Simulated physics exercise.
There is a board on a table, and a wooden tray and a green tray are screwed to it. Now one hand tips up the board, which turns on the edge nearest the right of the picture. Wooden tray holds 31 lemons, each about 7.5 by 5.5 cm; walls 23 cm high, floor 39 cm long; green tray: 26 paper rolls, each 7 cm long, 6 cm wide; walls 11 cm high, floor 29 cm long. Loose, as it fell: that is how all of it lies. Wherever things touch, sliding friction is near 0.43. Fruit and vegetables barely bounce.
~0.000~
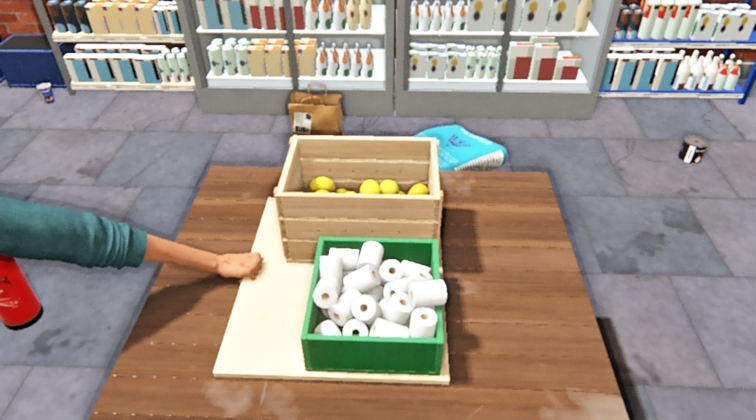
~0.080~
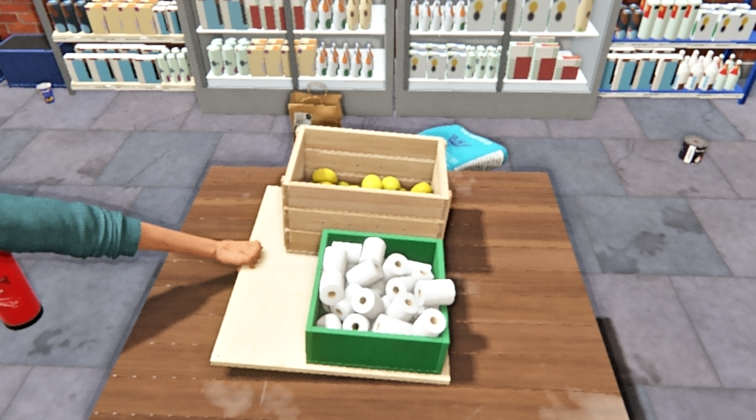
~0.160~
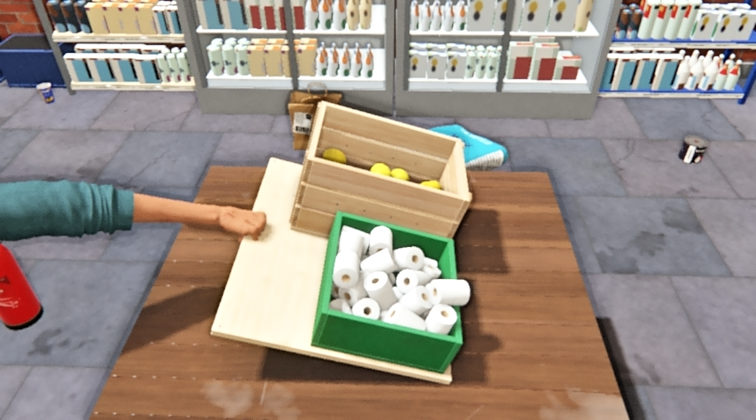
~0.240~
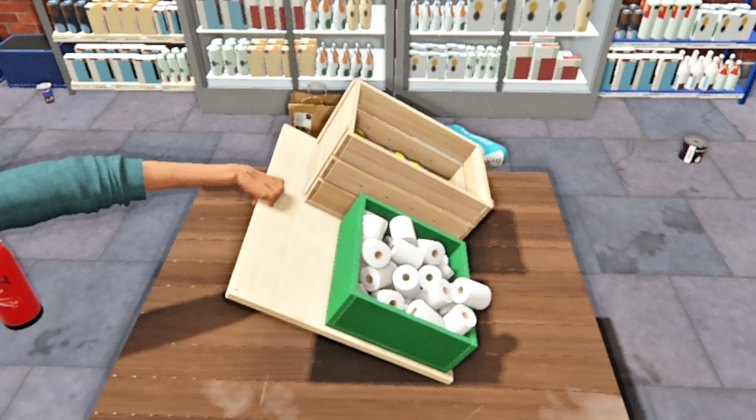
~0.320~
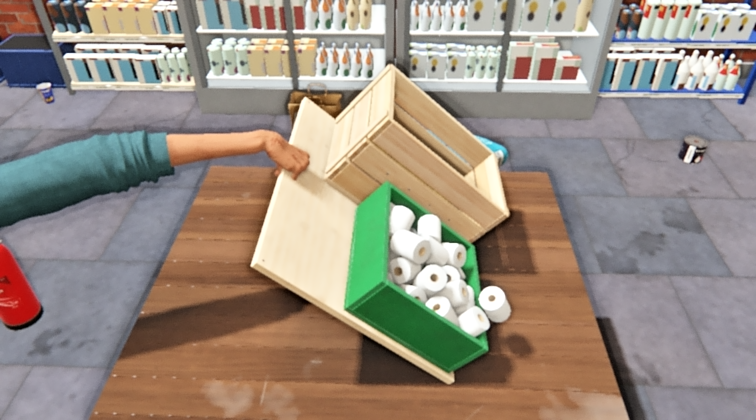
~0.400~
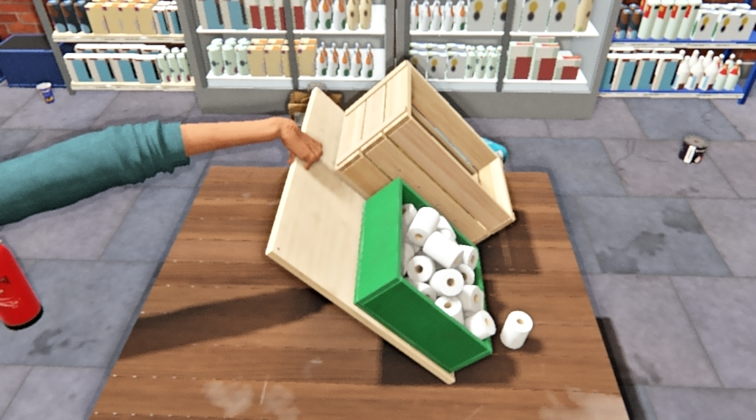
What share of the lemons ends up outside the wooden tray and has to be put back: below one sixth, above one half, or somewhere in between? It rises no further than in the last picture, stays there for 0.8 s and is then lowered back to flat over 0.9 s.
I'd say it will hang on to over five sixths of them.
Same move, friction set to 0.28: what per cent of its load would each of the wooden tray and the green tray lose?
That would cost the wooden tray 0 and the green tray 10 per cent of the load.
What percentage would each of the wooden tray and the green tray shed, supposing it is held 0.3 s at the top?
In that case wooden tray 0, green tray 20 per cent.
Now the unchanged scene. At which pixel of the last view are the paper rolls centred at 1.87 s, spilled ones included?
Roughly at (415, 301).
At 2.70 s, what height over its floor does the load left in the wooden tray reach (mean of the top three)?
I'd put it near 16 cm.
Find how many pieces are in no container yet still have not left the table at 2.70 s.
Some 4 in number.
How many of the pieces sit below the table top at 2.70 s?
About 1.
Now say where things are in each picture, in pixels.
In the first frame (we follow the rim corner now nearest the camera), wooden tray at (435, 197); green tray at (437, 340); tilt 0°; nothing out yet.
The second frame shows wooden tray at (443, 197); green tray at (443, 340); tilt 5°.
The third frame shows wooden tray at (464, 198); green tray at (456, 340); tilt 17°.
The fourth frame shows wooden tray at (488, 204); green tray at (472, 342); tilt 30°.
The fifth frame shows wooden tray at (505, 212); green tray at (484, 346); tilt 42°; 1 out, the lowest roll at (495, 305).
The sixth frame shows wooden tray at (511, 216); green tray at (488, 347); tilt 47°; 1 out, the lowest roll at (516, 330).
After 0.77 s, tilt 47°; 0 of 31 out of the wooden tray and 3 of 26 out of the green tray.
After 1.23 s, tilt 47°; 0 of 31 out of the wooden tray and 5 of 26 out of the green tray.
After 1.87 s, tilt 8°; 0 of 31 out of the wooden tray and 5 of 26 out of the green tray.
Outcome (at 2.70 s), 0 of 31 out of the wooden tray and 5 of 26 out of the green tray. Asked share, 0 of 31, 0 per cent.
